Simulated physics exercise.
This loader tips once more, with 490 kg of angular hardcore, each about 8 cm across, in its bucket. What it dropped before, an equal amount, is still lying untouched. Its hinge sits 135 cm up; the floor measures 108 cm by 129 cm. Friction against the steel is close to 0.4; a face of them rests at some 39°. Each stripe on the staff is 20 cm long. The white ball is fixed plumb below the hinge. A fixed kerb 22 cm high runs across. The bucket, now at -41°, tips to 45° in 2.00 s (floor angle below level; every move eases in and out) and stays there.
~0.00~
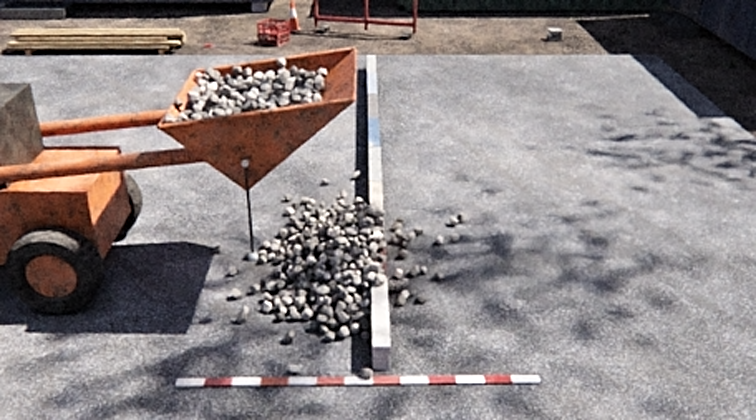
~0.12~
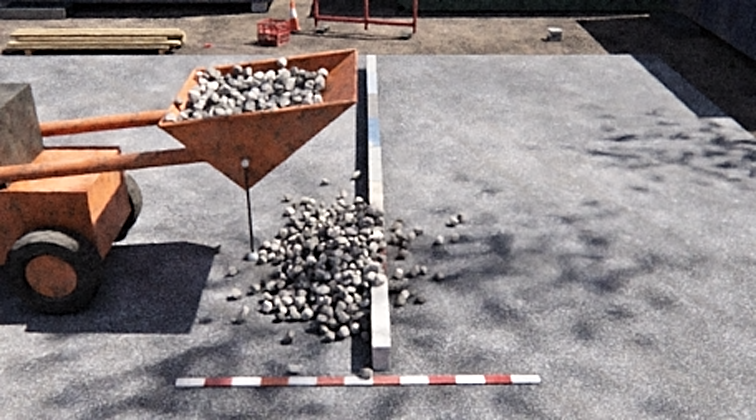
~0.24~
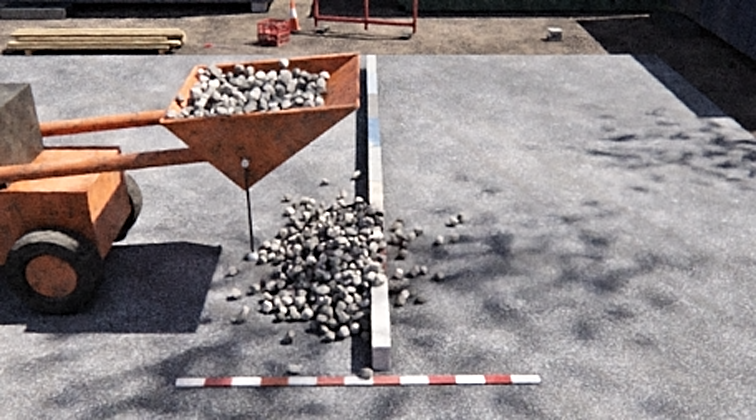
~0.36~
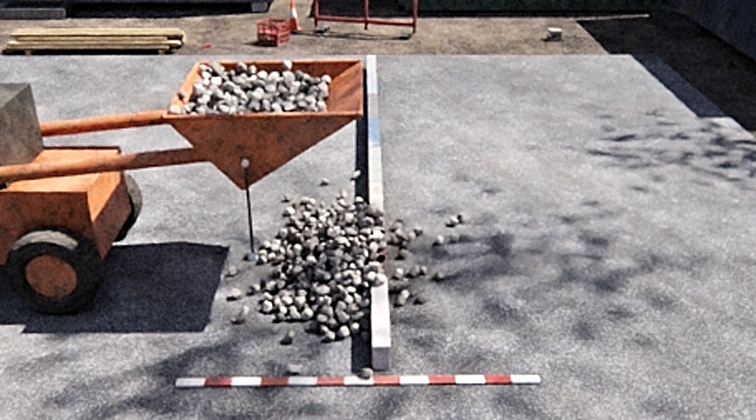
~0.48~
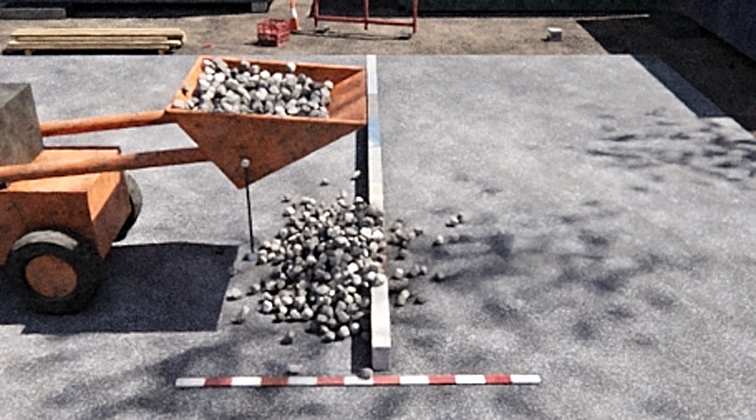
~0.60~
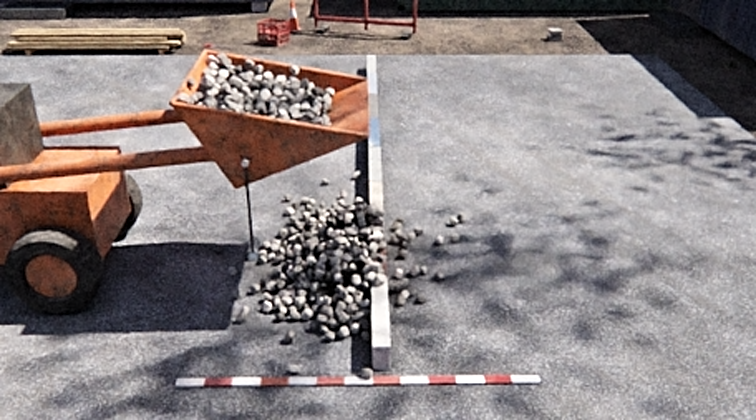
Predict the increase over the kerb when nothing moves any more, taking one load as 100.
Close to 43 parts in a hundred.
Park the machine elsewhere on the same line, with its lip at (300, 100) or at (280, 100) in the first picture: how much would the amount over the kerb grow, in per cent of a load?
About 0 and 0 per cent.
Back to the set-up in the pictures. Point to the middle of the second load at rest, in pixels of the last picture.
Around (366, 256).
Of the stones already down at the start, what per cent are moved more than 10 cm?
About 5 per cent.
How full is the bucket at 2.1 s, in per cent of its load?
It holds some 30 per cent.
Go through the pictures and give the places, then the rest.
Lip at (354, 100), floor tilted -41°, highest stones at (275, 73). The earlier load is highest near (347, 235), 35 cm above ground level, 96 % on this side of the kerb, 4 % over the kerb, in the first frame.
Lip at (355, 102), floor tilted -40°, highest stones at (276, 73); the stones move at 0.1 m/s on average, in the second frame.
The bucket is at -38°, its lip at (358, 107); the top of the load is at (257, 73); the stones move at 0.1 m/s on average, in the third frame.
The bucket is at -34°, its lip at (362, 114); the top of the load is at (229, 72); the stones move at 0.2 m/s on average, in the fourth frame.
The bucket is at -29°, its lip at (366, 124); the top of the load is at (216, 70); the stones move at 0.2 m/s on average, in the fifth frame.
Lip at (369, 136), floor tilted -22°, highest stones at (216, 66); the stones move at 0.2 m/s on average, in the sixth frame.
After 1.5 s the floor is at 32°; in per cent of one load, 100 in the bucket, 96 on this side of the kerb, 4 over the kerb; the foremost stones are at (440, 247).
After 2.1 s the floor is at 45°; in per cent of one load, 29 in the bucket, 156 on this side of the kerb, 15 over the kerb; the foremost stones are at (443, 246).
After 2.5 s the floor is at 45°; in per cent of one load, 6 in the bucket, 157 on this side of the kerb, 37 over the kerb; the foremost stones are at (482, 264).
After 5.2 s the floor is at 45°; in per cent of one load, 0 in the bucket, 154 on this side of the kerb, 46 over the kerb; the foremost stones are at (516, 282). Net gain over the kerb, 43.
